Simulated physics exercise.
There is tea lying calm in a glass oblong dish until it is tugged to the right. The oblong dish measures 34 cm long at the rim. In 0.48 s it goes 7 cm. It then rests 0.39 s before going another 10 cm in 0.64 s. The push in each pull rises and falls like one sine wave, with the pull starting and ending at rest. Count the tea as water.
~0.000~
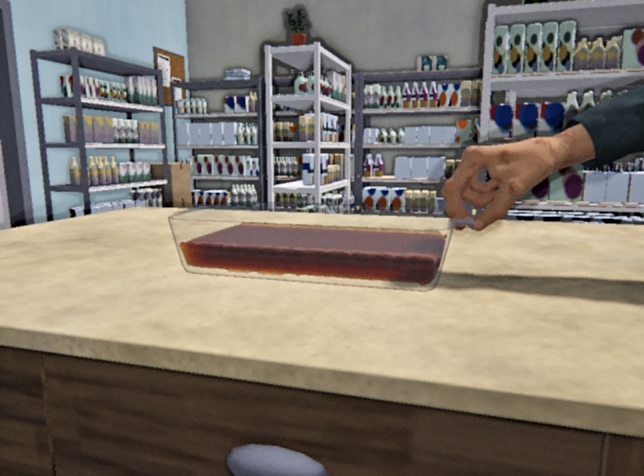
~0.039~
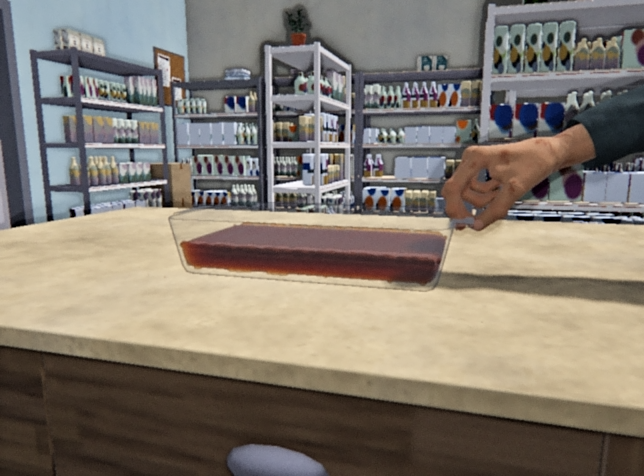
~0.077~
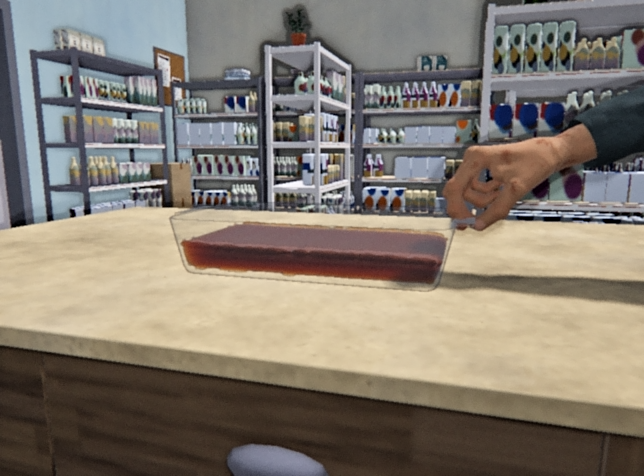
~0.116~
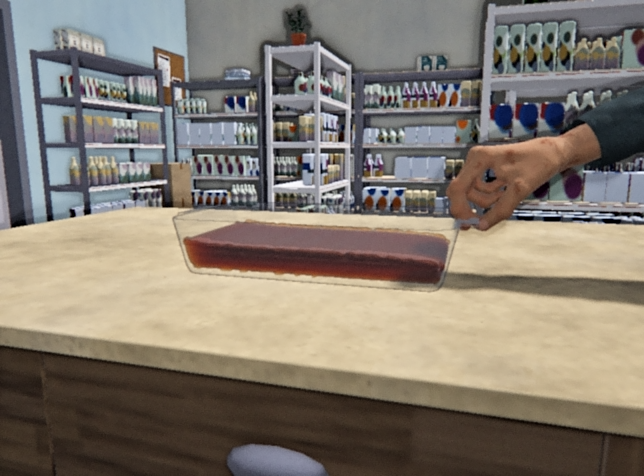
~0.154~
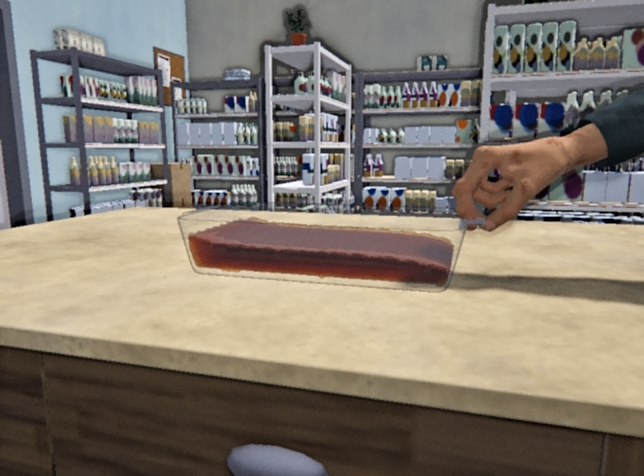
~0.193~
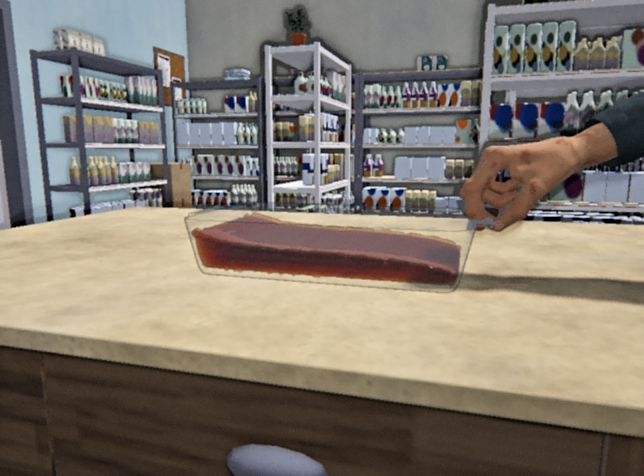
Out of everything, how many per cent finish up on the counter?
About 16 in every hundred.
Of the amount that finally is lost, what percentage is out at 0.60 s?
About 0 percent.
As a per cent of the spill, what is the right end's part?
About 50 per cent.
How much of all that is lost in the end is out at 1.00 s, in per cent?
Around 10%.
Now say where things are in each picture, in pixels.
In the first frame, it has moved 0.0 cm; in the oblong dish the surface runs from (212, 232) to (446, 245), rim (454, 220); the tea stands 33 mm below the rim.
In the second frame, it has moved 0.0 cm; in the oblong dish the surface runs from (212, 232) to (445, 245).
In the third frame, it has moved 0.2 cm; in the oblong dish the surface runs from (213, 231) to (446, 246).
In the fourth frame, it has moved 0.6 cm; in the oblong dish the surface runs from (215, 229) to (448, 249).
In the fifth frame, it has moved 1.3 cm; in the oblong dish the surface runs from (218, 226) to (454, 253).
In the sixth frame, it has moved 2.3 cm; in the oblong dish the surface runs from (224, 221) to (454, 253).
Then, 0.60 s in, it has gone 7 cm; 0 per cent is out over the left end and 0 over the right.
Then, 1.00 s in, it has gone 8 cm; 0 per cent is out over the left end and 2 over the right.
Then, 1.41 s in, it has gone 17 cm; 7 per cent is out over the left end and 2 over the right.
Then, 1.81 s in, it has gone 17 cm; 7 per cent is out over the left end and 7 over the right.
Finally, 16 per cent is out in all, 9 of it over the left end.
